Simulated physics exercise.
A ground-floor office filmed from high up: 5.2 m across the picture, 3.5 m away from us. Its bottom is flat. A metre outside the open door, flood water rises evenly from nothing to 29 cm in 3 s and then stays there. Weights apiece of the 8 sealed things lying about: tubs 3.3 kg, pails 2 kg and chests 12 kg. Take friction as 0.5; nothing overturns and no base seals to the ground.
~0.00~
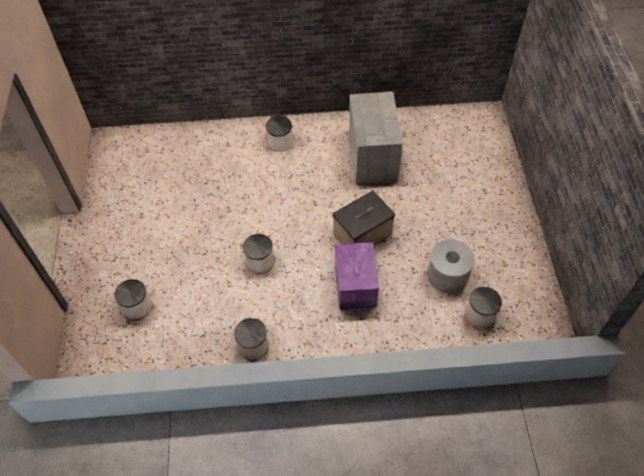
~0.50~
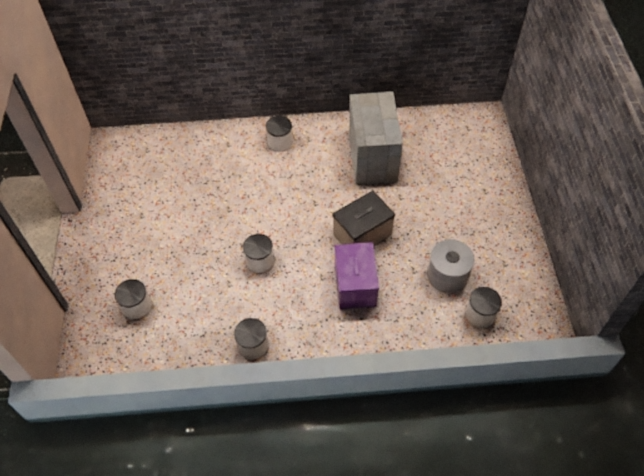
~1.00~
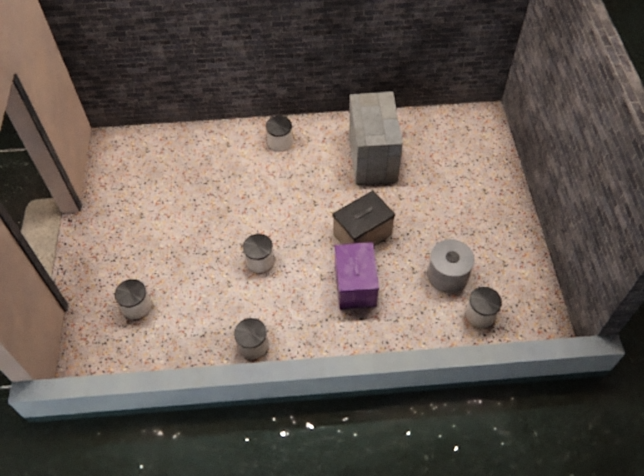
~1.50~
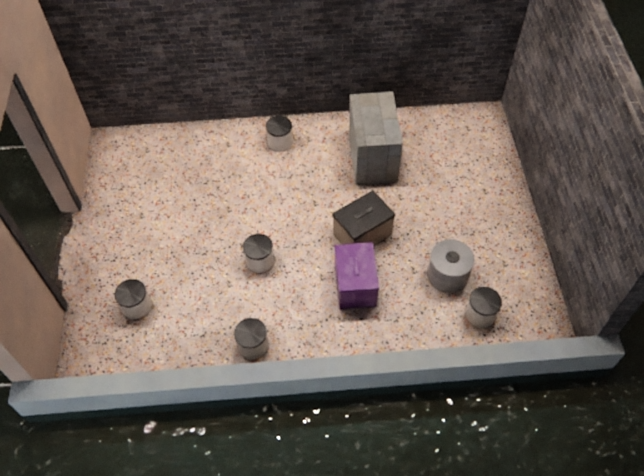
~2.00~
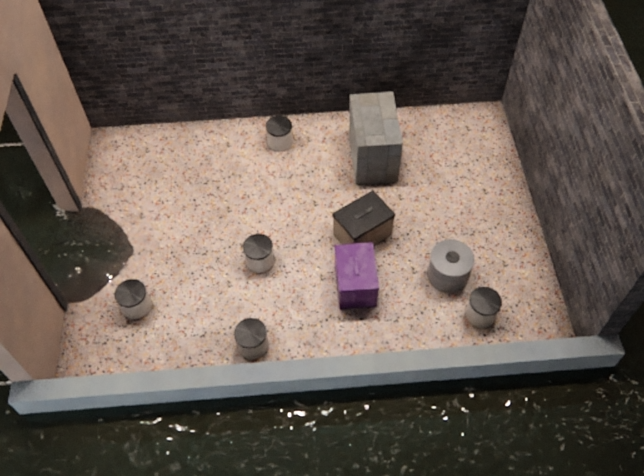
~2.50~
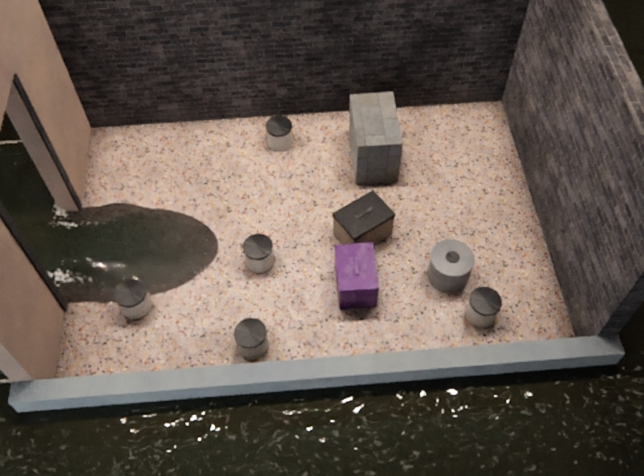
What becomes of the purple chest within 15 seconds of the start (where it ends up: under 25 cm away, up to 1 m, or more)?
Purple chest travels far.
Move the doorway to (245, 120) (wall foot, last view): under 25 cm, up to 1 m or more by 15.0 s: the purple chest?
In that case the purple chest gets carried off.
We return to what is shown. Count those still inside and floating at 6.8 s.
At that moment 8.
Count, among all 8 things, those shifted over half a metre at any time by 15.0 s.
That makes 8.
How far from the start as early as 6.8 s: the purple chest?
About 200 cm.
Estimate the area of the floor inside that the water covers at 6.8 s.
Some 18 m2.
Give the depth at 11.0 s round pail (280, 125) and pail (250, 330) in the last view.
About 20 and 20 cm.
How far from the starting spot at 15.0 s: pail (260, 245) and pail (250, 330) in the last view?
In turn: 300 cm, 250 cm.
After 3.5 s the purple chest is near (357, 266), 0.0 m from its start, aground; 0 afloat.
After 6.8 s the purple chest is near (545, 294), 1.9 m from its start, afloat; 8 afloat.
After 11.0 s the purple chest is near (517, 277), 1.6 m from its start, afloat; 8 afloat.
After 15.0 s the purple chest is near (498, 246), 1.4 m from its start, afloat; 8 afloat.
